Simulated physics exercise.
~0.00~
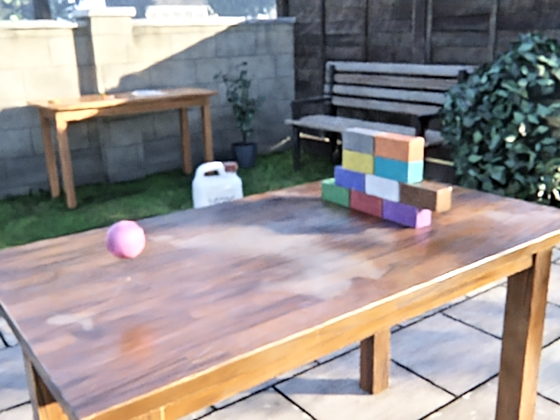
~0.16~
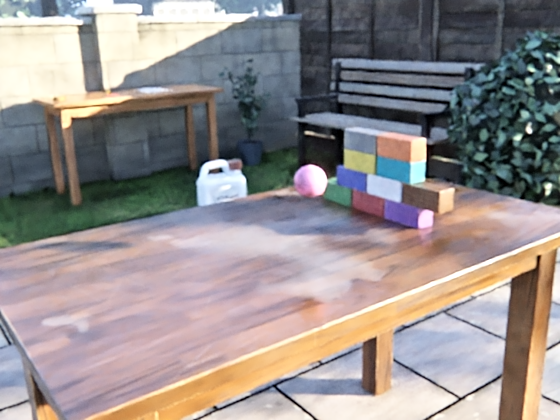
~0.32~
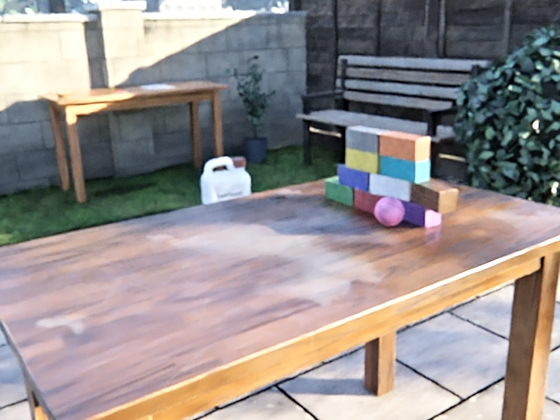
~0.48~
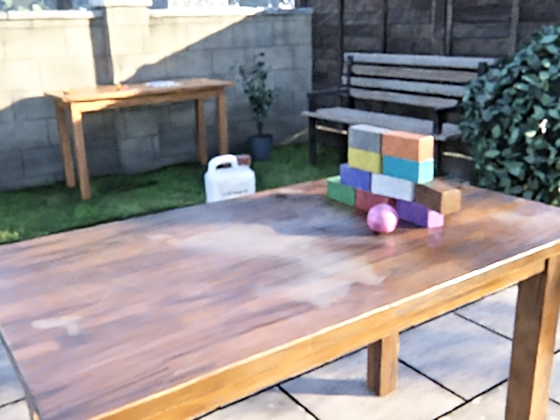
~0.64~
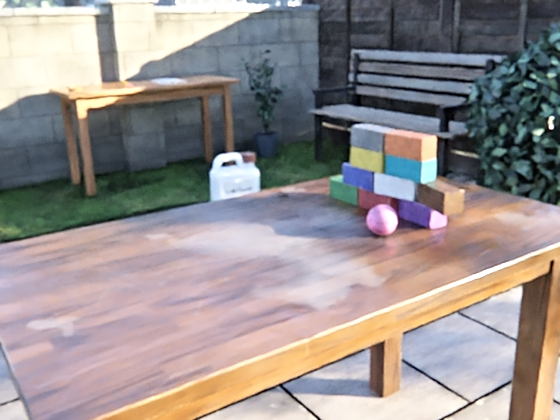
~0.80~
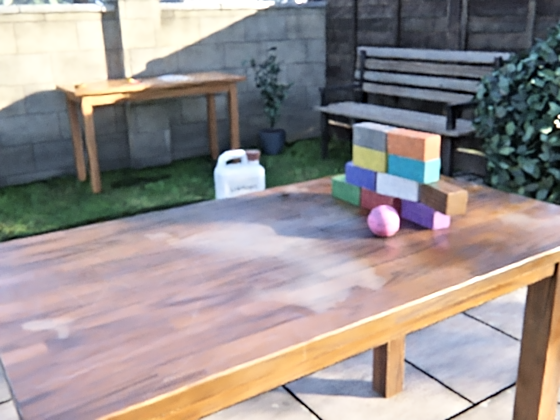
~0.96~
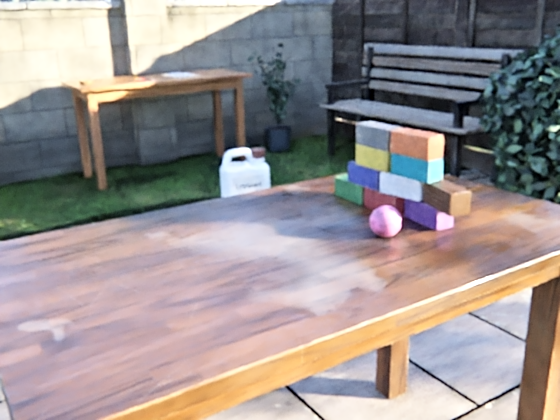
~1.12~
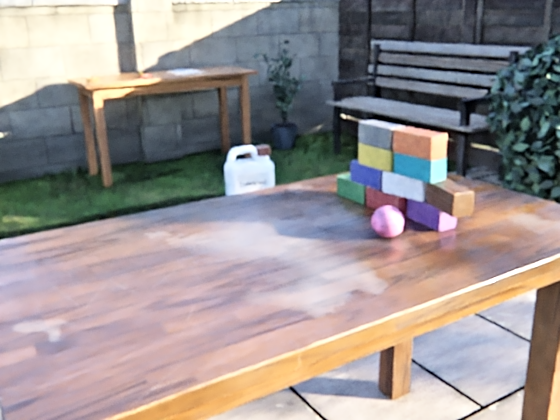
A wooden table holds stacked coloured blocks as a pink ball flies right, meets them and settles.
